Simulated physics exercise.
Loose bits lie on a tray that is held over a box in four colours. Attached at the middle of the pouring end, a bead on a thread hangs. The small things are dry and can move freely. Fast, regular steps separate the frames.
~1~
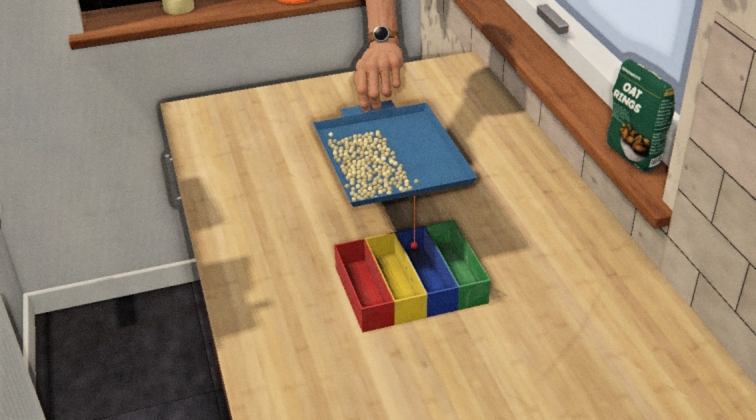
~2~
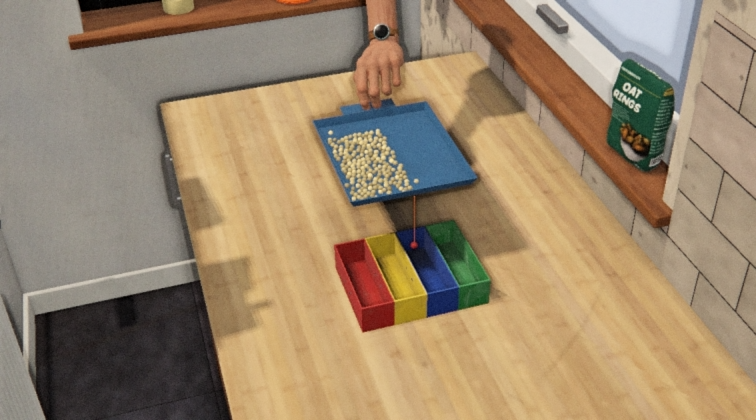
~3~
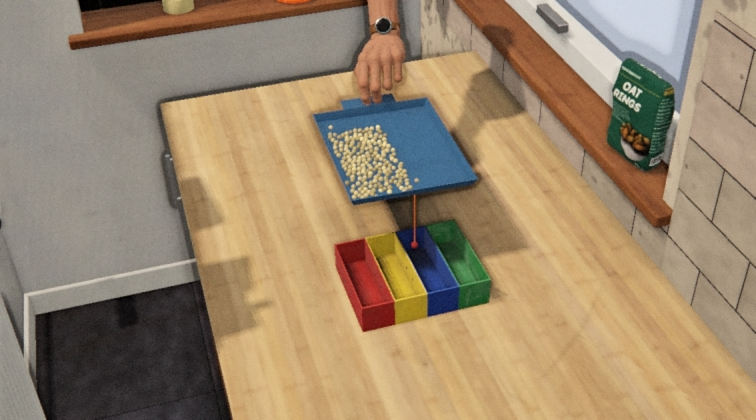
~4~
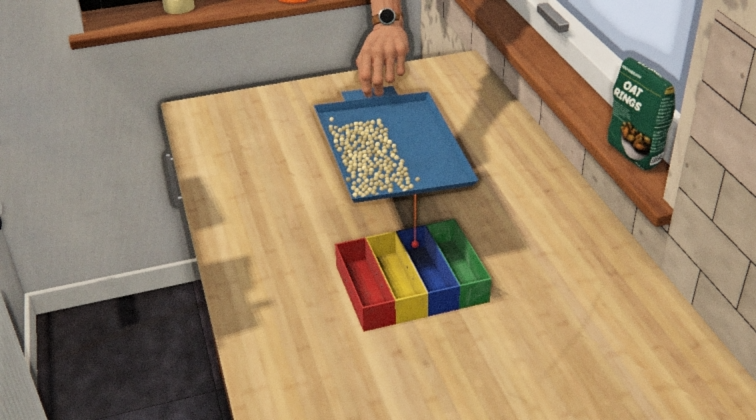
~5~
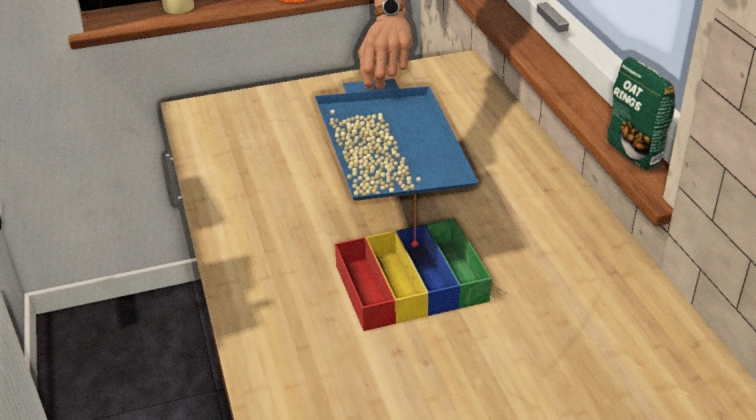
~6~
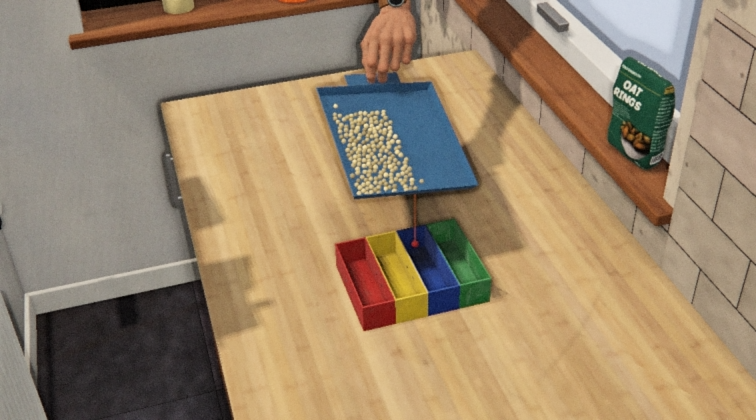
We see a hand holding a blue tray of small pale beans above a box with red, yellow, blue and green sections; the hand gradually raises the tray's near end, tilting it, and the beans shift slightly on it.
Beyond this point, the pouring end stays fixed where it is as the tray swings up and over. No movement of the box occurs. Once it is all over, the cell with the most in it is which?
It is the green cell that has the most.
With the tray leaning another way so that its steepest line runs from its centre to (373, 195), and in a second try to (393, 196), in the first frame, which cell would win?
Case 1 goes to the red cell, case 2 to the red one.
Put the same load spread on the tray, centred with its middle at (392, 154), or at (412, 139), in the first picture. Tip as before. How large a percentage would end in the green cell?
Close to 60 and close to 50 per cent.
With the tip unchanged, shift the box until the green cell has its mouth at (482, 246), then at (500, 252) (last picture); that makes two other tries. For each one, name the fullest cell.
With the first placing it's the cell in green, with the second it's the blue one.
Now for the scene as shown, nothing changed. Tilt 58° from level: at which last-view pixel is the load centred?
I'd put it at about (454, 193).
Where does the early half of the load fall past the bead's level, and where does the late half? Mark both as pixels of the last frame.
Initially about (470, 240); subsequently about (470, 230).
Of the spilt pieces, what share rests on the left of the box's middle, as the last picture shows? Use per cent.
Roughly 0 in a hundred.
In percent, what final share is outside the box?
That comes to some 50 per cent.
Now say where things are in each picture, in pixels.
Corners of the pouring end at (353, 199) and (472, 176), level; middle of the load at (369, 163), soya beans; bead on its thread at (414, 245); red cell at (378, 314); yellow cell at (411, 307); blue cell at (443, 300); green cell at (474, 293), in the first frame.
Corners of the pouring end at (353, 199) and (472, 176), level; middle of the load at (369, 163), in the second frame.
Corners of the pouring end at (354, 198) and (473, 177), tipped barely, lowest at the right corner; middle of the load at (369, 160), in the third frame.
Corners of the pouring end at (355, 196) and (474, 178), tipped a little, lowest at the right corner; middle of the load at (370, 155), in the fourth frame.
Corners of the pouring end at (356, 194) and (474, 180), tipped a little, lowest at the right corner; middle of the load at (372, 152), in the fifth frame.
Corners of the pouring end at (356, 193) and (474, 182), tipped clearly, lowest at the right corner; middle of the load at (375, 150), most on the move; red cell at (379, 313); yellow cell at (412, 306); blue cell at (444, 298); green cell at (475, 291), in the sixth frame.
Soon, tray tipped steeply; about two thirds on the tray; a small part in the green cell; a stray few in the blue cell; about a quarter falling or outside the box.
A while on, tray tipped right over; a stray few on the tray; about half in the green cell; a stray few in the blue cell; about half falling or outside the box.
Towards the end, tray tipped past a quarter turn; about half in the green cell; a stray few in the blue cell; about half falling or outside the box.
Finally, tray tipped past a quarter turn; about half in the green cell; a stray few in the blue cell; none in the red cell; none in the yellow cell; about half outside the box.
